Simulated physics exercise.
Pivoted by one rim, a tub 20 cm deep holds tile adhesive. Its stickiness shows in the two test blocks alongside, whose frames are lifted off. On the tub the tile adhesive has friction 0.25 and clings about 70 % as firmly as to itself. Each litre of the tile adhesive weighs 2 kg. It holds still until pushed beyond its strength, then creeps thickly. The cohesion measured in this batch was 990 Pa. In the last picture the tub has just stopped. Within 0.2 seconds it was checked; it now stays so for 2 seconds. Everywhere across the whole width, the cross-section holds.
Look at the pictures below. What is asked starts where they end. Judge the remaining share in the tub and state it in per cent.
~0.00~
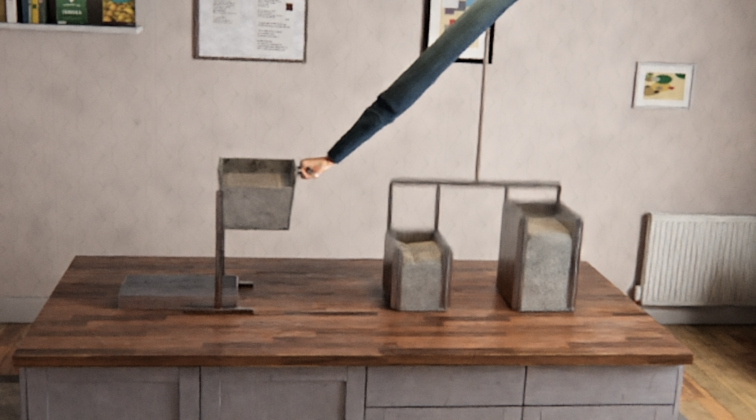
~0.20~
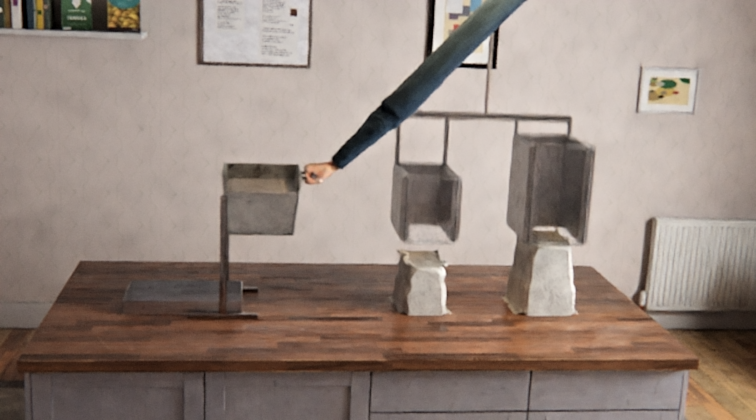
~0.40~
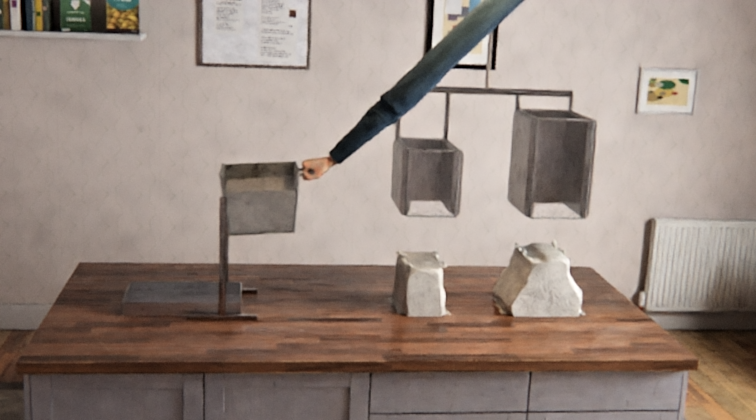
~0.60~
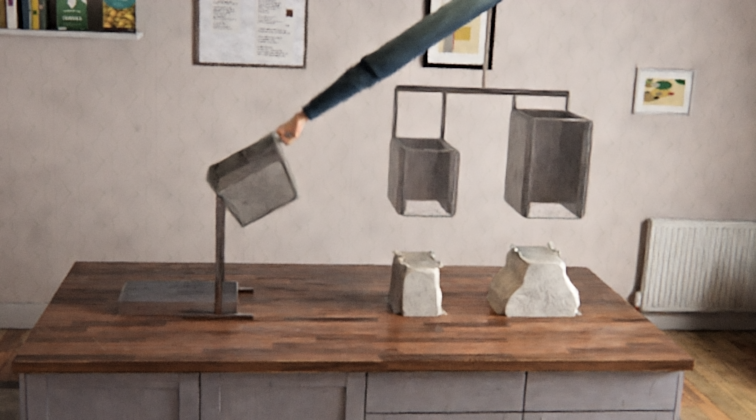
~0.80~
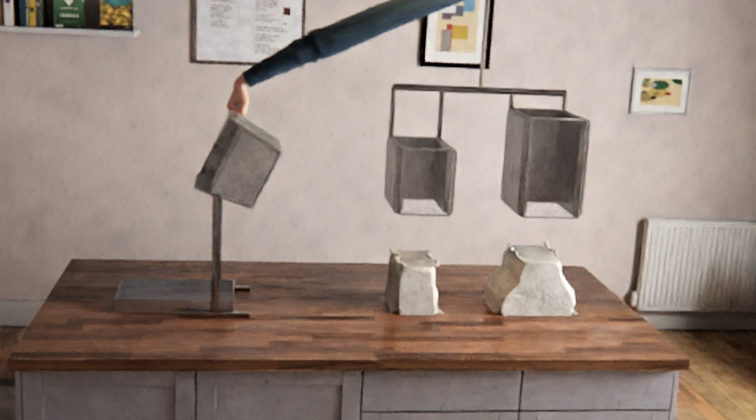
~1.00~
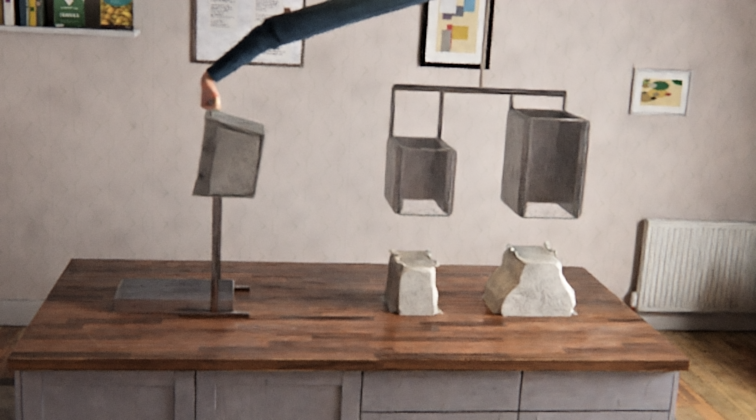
The remaining share is close to 100 %.
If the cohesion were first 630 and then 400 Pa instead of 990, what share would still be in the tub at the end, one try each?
The answers, in order, are 70 % and 60 %.
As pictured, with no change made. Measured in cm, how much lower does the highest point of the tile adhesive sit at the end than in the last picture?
About 3 cm.
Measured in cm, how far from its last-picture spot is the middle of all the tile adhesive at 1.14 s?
The shift is near 1 cm.
After 1.14 s, the tub is at 82 degrees and holds 100 %.
After 1.31 s, the tub is at 82 degrees and holds 100 %.
After 1.48 s, the tub is at 82 degrees and holds 100 %.
After 1.65 s, the tub is at 82 degrees and holds 100 %.
After 3.00 s, the tub is at 82 degrees and holds 100 %.
